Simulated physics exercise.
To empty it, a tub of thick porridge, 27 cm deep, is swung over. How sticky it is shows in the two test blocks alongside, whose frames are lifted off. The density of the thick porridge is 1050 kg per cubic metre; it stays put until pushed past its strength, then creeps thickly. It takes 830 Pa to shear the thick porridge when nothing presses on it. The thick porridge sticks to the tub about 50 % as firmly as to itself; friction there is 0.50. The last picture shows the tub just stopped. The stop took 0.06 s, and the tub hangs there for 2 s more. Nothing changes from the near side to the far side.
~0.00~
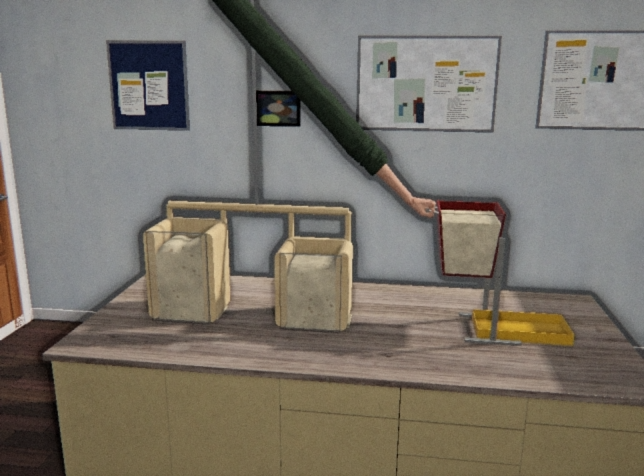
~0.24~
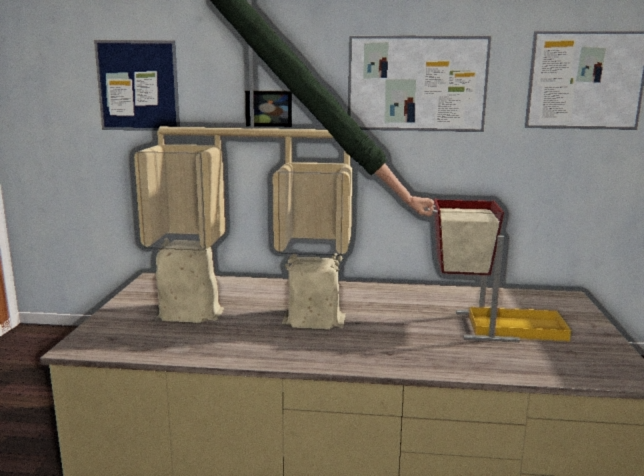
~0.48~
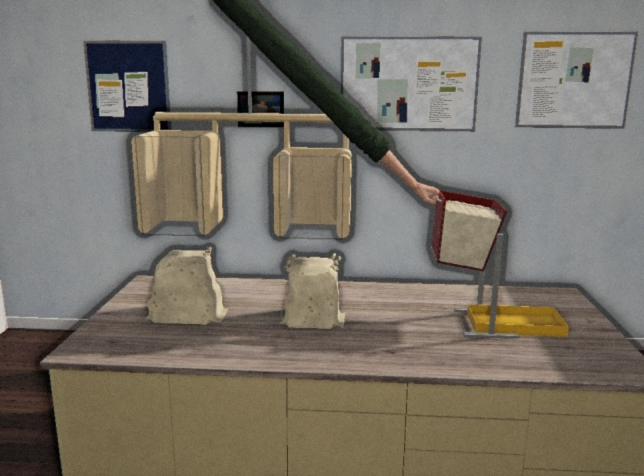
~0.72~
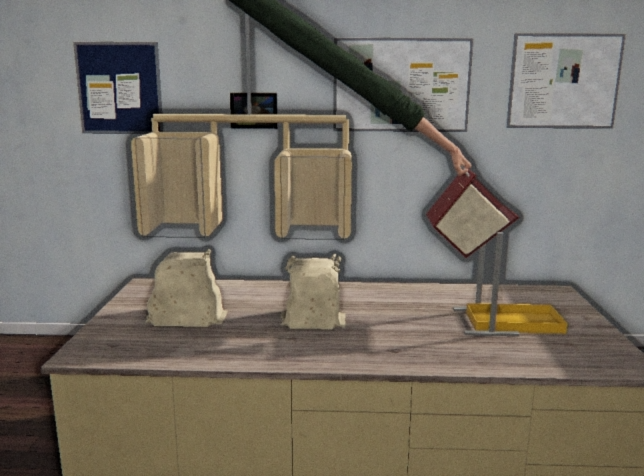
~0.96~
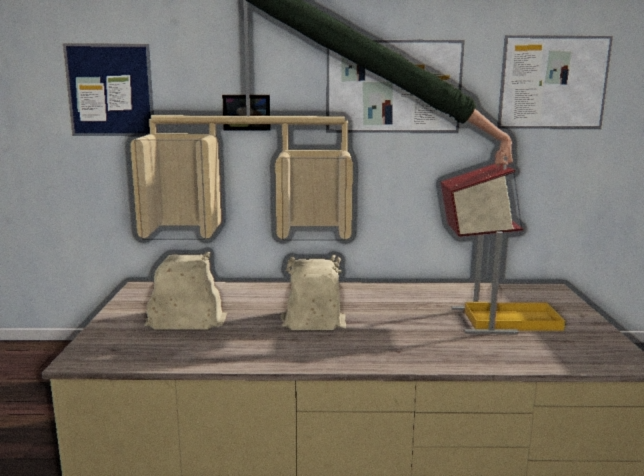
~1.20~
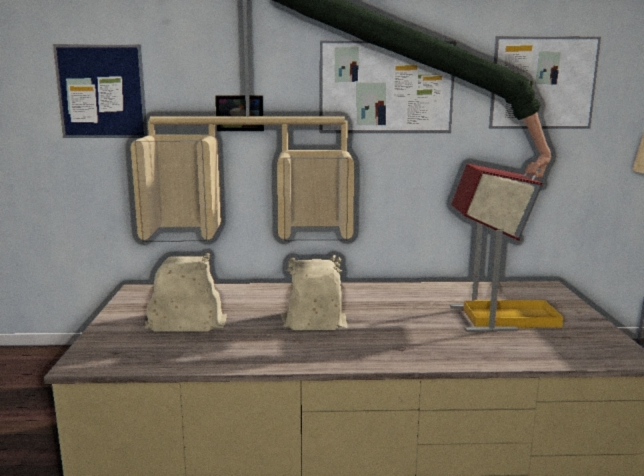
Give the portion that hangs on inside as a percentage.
Expect roughly 0 %.
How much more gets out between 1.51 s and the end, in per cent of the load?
Some 40 per cent.
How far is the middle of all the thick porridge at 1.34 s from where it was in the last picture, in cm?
Some 6 cm.
After 1.34 s, the tub is at 108 degrees and holds 88 %.
After 1.51 s, the tub is at 108 degrees and holds 42 %.
After 1.68 s, the tub is at 108 degrees and holds 0 %.
After 1.85 s, the tub is at 108 degrees and holds 0 %.
After 3.20 s, the tub is at 108 degrees and holds 0 %.
